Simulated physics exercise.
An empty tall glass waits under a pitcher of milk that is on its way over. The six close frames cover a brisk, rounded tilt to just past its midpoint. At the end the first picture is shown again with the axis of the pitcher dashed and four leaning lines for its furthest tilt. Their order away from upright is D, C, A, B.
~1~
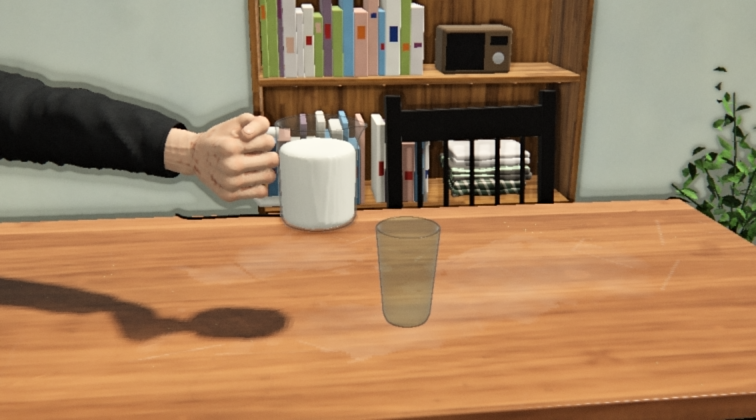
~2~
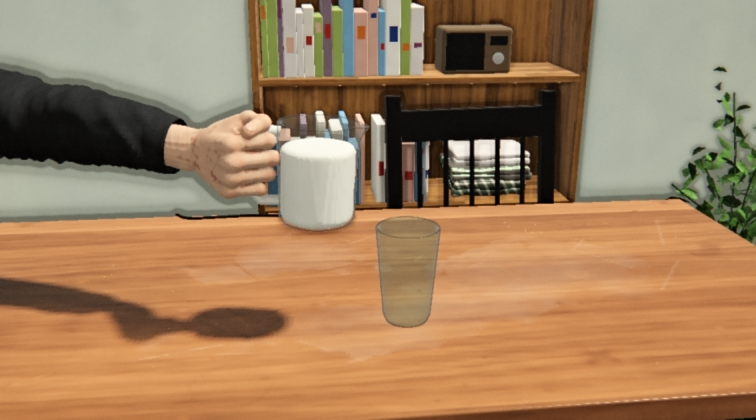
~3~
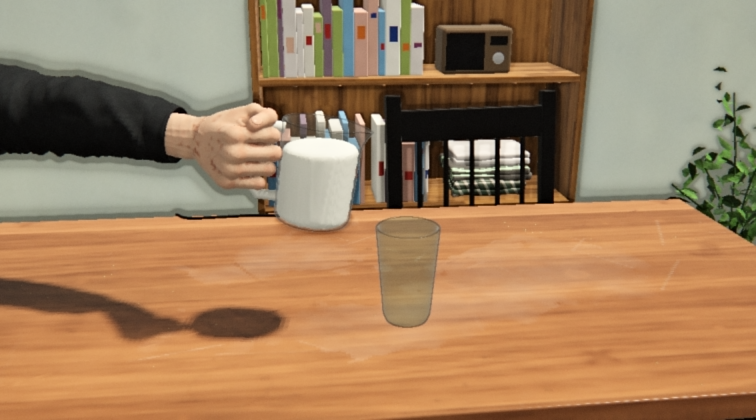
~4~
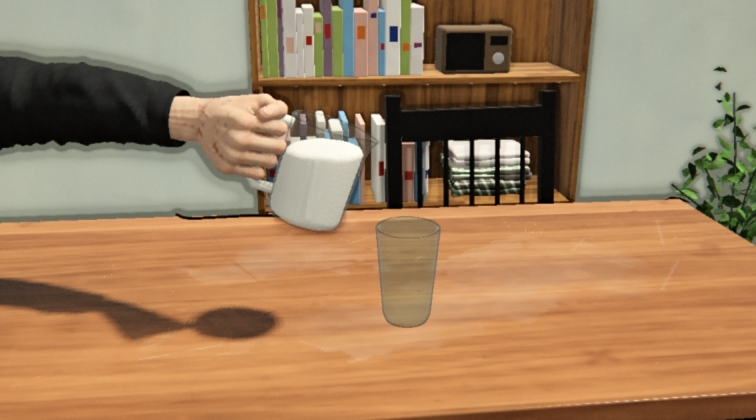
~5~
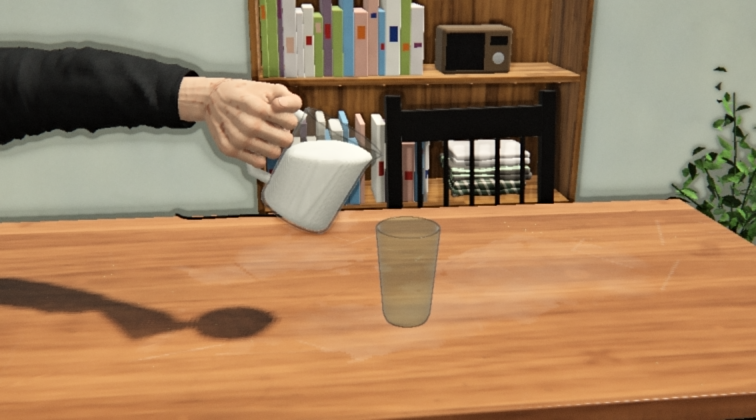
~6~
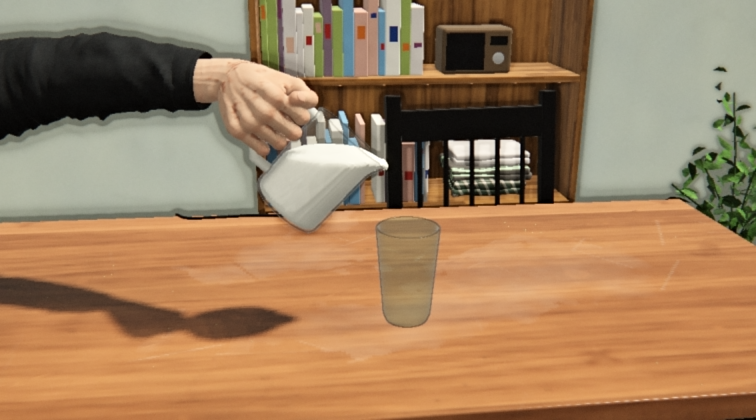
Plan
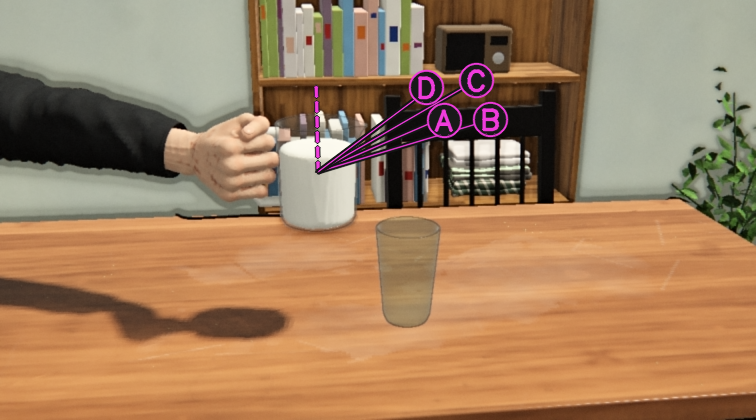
Hand in a dark sleeve tilting a white pitcher rightward above an empty tall glass on a wooden table.
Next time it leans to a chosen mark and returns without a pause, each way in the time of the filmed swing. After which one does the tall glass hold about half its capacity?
Mark A does it best.
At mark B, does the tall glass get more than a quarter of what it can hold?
Yes, clearly.
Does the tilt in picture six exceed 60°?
No.
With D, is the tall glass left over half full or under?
Under half.
On the marked copy, A at (427, 124); B at (474, 124); C at (461, 88); D at (414, 100).
For mark A, the tall glass ends with about 51 % of what it can hold.
For mark B, the tall glass ends with about 65 % of what it can hold; 3 % of the milk is spilt.
For mark C, the tall glass ends with about 36 % of what it can hold.
For mark D, the tall glass ends with about 24 % of what it can hold.
